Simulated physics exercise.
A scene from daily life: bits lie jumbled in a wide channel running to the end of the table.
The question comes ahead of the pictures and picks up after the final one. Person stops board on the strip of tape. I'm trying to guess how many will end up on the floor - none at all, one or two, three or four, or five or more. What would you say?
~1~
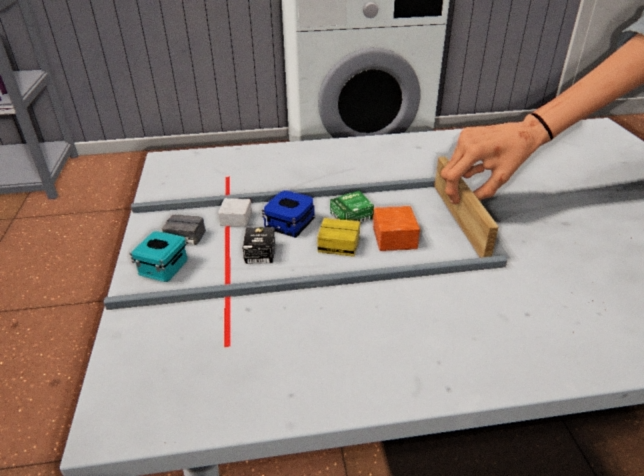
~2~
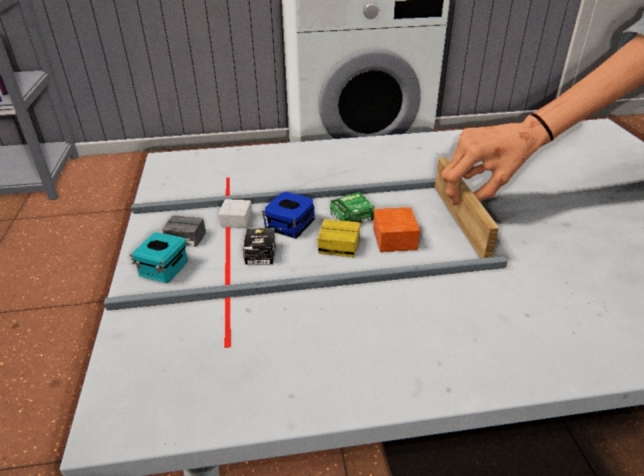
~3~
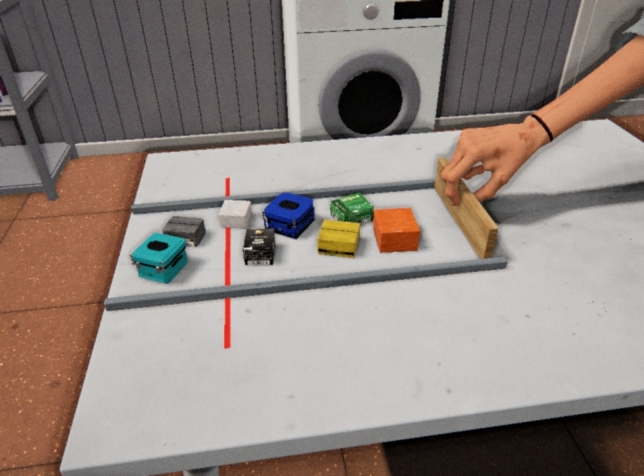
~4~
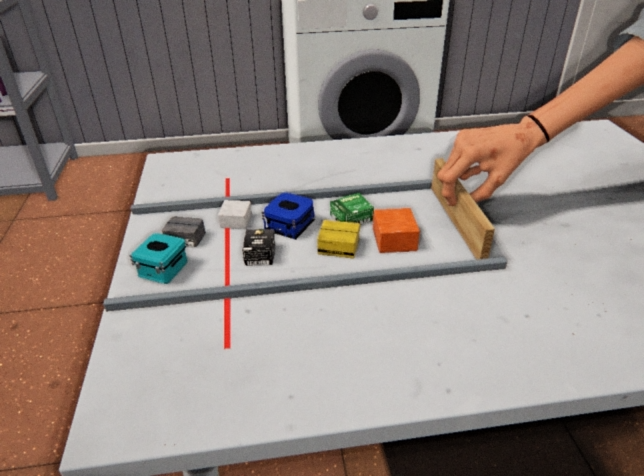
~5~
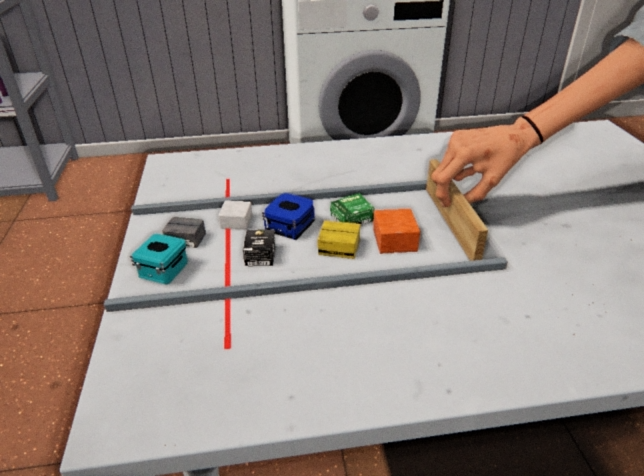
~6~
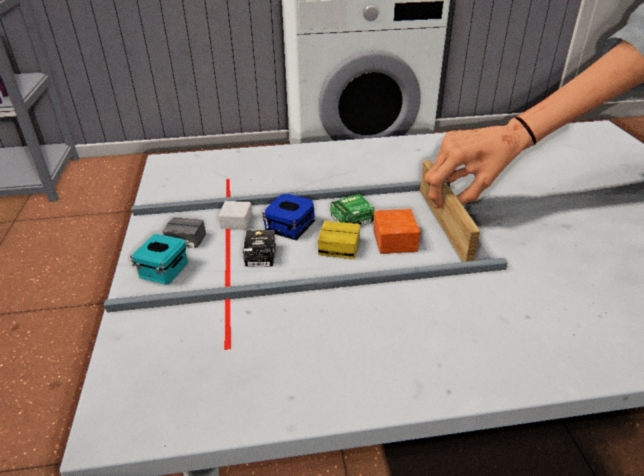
I'd say one or two.
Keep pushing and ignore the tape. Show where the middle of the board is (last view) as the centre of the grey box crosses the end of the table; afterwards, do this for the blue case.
The middle is at (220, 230) when it's the grey box, and at (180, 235) when it's the blue case.
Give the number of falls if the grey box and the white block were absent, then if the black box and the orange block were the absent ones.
Well, the first time you'd get 1, and the next time 0.
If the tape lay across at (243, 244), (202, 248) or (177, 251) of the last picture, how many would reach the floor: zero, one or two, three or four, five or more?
In order, the falls would come to none; three or four; three or four.
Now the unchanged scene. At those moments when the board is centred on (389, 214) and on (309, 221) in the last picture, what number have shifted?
Up to then 2, and up to the other point 6.
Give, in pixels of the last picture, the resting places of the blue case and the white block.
Near (170, 230) and (141, 221).
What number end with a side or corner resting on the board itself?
Well, it touches 2.
Soon after, none off yet; turquoise case at rest near (161, 259); grey box at rest near (185, 232); white block at rest near (236, 215).
After that, none off yet; turquoise case at rest near (161, 259); grey box at rest near (183, 234); white block displaced about its own width near (203, 219).
In the end, the number that fall off is one or two; gone, turquoise case.
